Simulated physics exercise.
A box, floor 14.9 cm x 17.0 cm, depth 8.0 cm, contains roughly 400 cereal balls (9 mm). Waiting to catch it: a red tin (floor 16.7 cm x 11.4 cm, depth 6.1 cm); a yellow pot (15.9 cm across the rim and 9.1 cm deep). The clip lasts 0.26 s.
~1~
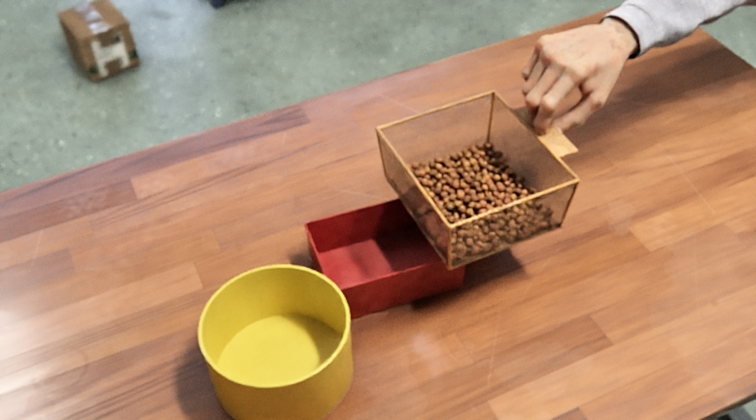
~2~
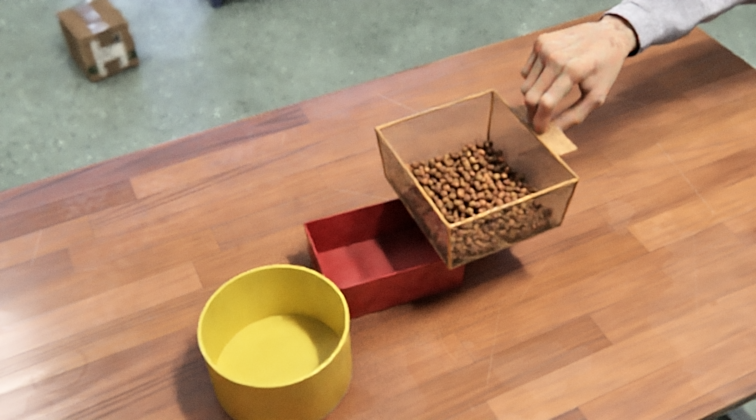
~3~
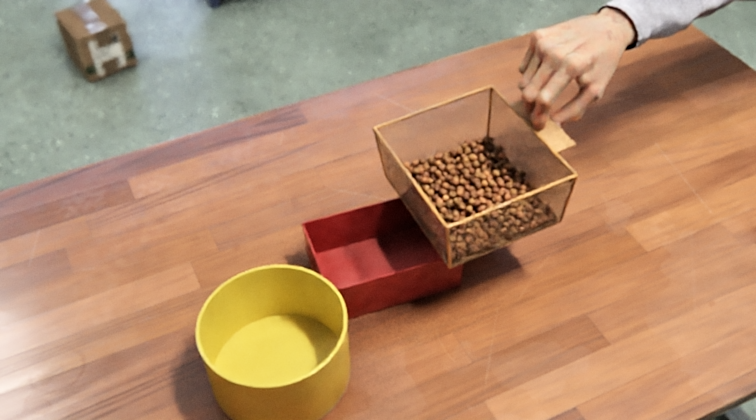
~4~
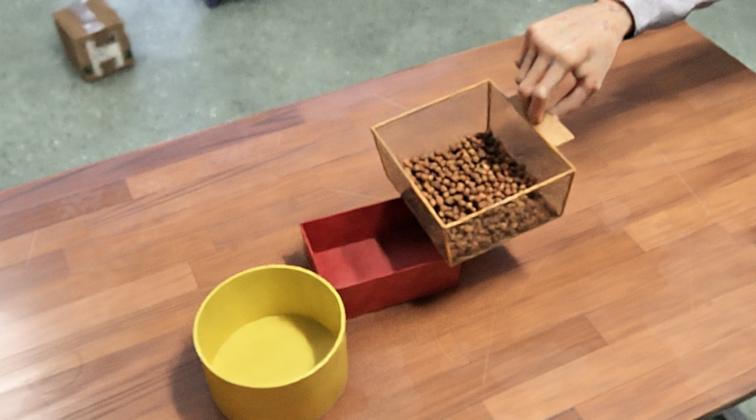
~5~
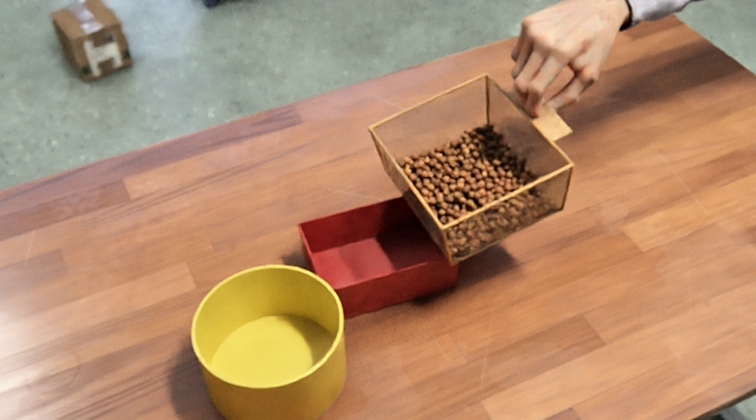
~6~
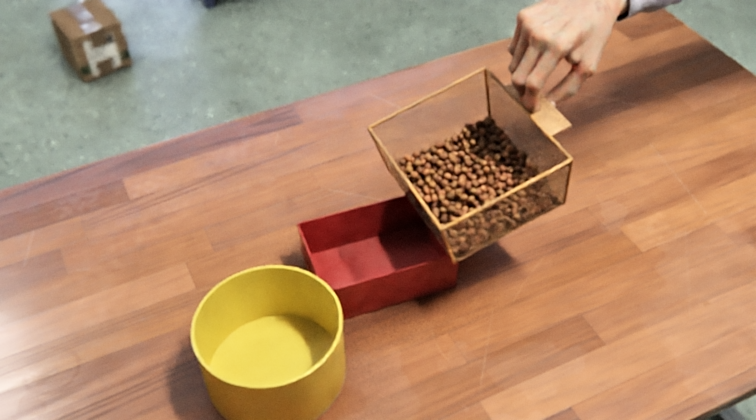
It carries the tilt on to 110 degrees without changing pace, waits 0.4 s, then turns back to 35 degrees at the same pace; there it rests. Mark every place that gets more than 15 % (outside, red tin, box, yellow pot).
Outside yes, red tin yes, box no, yellow pot no.
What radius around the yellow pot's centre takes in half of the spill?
About 14 cm.
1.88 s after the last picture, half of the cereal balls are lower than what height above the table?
Roughly 2 cm.
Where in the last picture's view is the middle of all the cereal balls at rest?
Near (359, 306).
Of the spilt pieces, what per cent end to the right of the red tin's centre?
Some 20 per cent.
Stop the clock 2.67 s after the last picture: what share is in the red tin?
About 50 per cent by then.
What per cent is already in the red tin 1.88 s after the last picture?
Near 50 per cent so far.
Then, 1.03 s after the last picture, tilt 79 degrees; box 100 %; middle of all pieces near (461, 133).
Then, 1.88 s after the last picture, tilt 110 degrees; outside 40 %, red tin 50 %, in the air 10 %; middle of all pieces near (365, 298).
Then, 2.67 s after the last picture, tilt 70 degrees; outside 50 %, red tin 50 %; middle of all pieces near (364, 309).
Then, 3.42 s after the last picture, tilt 35 degrees; outside 50 %, red tin 50 %; middle of all pieces near (364, 309).
In the end, outside 50 %, red tin 50 %, box 0 %, yellow pot 0 %.
